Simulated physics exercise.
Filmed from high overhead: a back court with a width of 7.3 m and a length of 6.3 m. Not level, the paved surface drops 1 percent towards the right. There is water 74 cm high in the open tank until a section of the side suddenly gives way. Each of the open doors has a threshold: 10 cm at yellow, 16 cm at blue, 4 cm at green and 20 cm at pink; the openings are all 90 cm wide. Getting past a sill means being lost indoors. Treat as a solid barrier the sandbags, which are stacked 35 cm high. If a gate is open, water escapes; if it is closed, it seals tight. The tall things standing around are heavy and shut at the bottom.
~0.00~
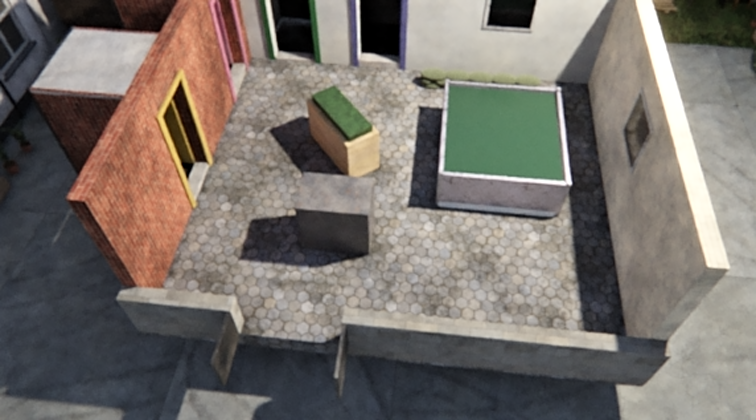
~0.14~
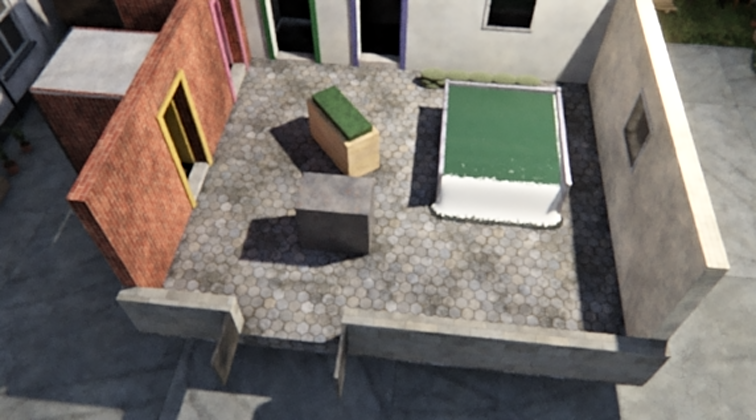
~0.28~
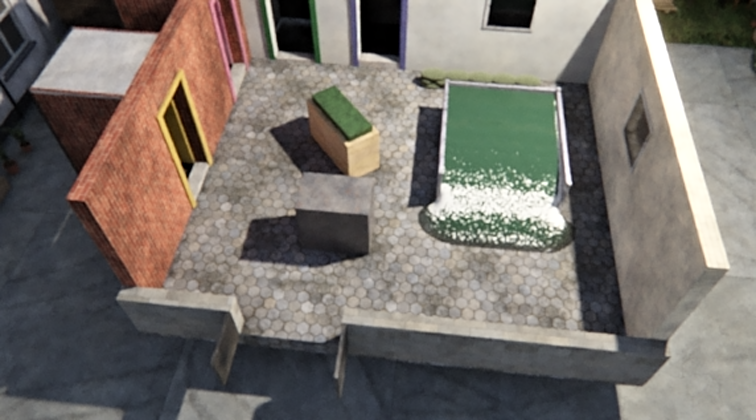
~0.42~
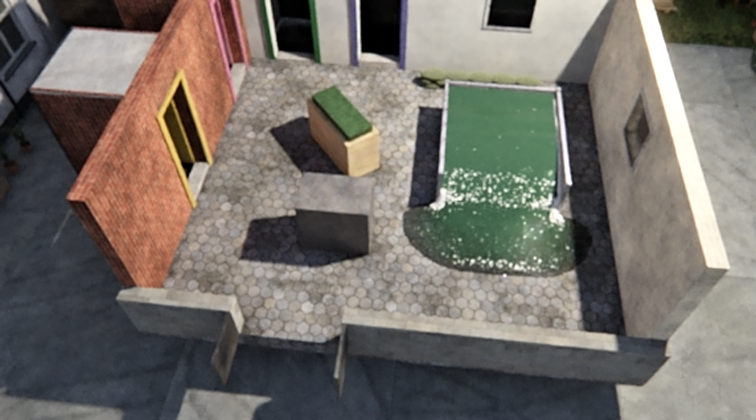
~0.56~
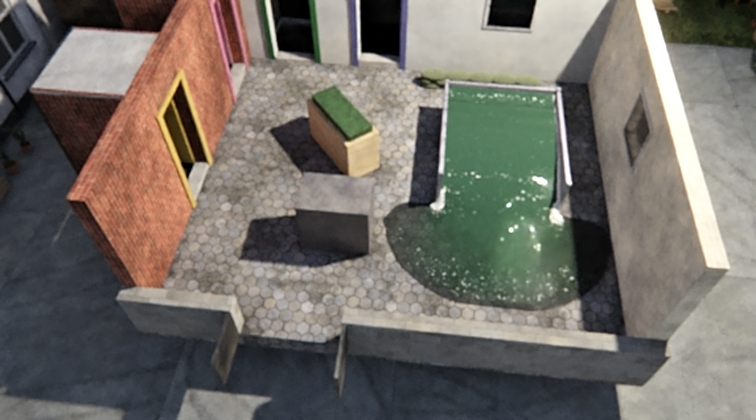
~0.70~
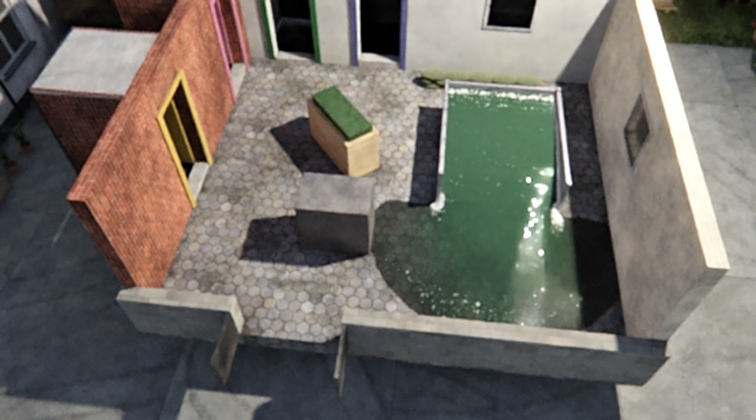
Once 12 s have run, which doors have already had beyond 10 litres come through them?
In the end yellow door: Falls short, blue door: Falls short, green door: Tops the amount, pink door: Falls short.
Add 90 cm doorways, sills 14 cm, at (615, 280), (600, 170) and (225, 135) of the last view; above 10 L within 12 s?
More, less, less.
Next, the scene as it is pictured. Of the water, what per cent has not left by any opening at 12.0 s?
I'd put it at some 82 percent still there.
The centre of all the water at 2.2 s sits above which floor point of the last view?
Balance point at about (496, 244).
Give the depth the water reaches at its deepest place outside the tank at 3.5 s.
Max around 30 cm.
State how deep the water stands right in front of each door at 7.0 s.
Measured in centimetres, the yellow door gives 6, the blue door 5, the green door 9 and the pink door 2.
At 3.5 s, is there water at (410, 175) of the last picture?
By then the spot is spared.
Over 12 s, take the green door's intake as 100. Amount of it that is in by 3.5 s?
Estimate: Around 0 per cent.
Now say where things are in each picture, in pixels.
In the first frame, the open tank at (503, 132) is whole and still, 74 cm deep.
In the second frame, the front is at (433, 206), 1.1 m from the gap at (499, 197); 0.5 m2 of floor is under water; 74 cm left at the back of the open tank.
In the third frame, water pours out at (499, 199) and has run 1.3 m, to (425, 221); typically 13 cm deep outside, 74 cm at the open tank's back.
In the fourth frame, the front is at (416, 240), 1.6 m from the gap at (499, 200); 3.3 m2 of floor is under water; 74 cm left at the back of the open tank.
In the fifth frame, water pours out at (499, 201) and has run 2.0 m, to (420, 277); typically 9 cm deep outside, 70 cm at the open tank's back.
In the sixth frame, water pours out at (498, 201) and has run 2.6 m, to a hidden place; typically 7 cm deep outside, 63 cm at the open tank's back.
After 1.4 s water covers 25 % of the floor and is deepest (50 cm) near (625, 361); yellow door not reached, blue door not reached, green door not reached, pink door not reached.
After 2.2 s water covers 30 % of the floor and is deepest (53 cm) near (625, 361); yellow door not reached, blue door not reached, green door not reached, pink door not reached.
After 3.5 s water covers 45 % of the floor and is deepest (30 cm) near (625, 361); yellow door not reached, blue door not reached, green door not reached, pink door not reached.
After 7.0 s water covers 90 % of the floor and is deepest (22 cm) near (585, 94); yellow door 6 cm at the sill, 1 L in, blue door 5 cm at the sill, 0 L in, green door 9 cm at the sill, 3 L in, pink door 2 cm at the sill, 0 L in.
After 12.0 s water covers 95 % of the floor and is deepest (12 cm) near (606, 233); yellow door 2 cm at the sill, 1 L in, blue door 8 cm at the sill, 0 L in, green door 9 cm at the sill, 111 L in, pink door 8 cm at the sill, 0 L in.
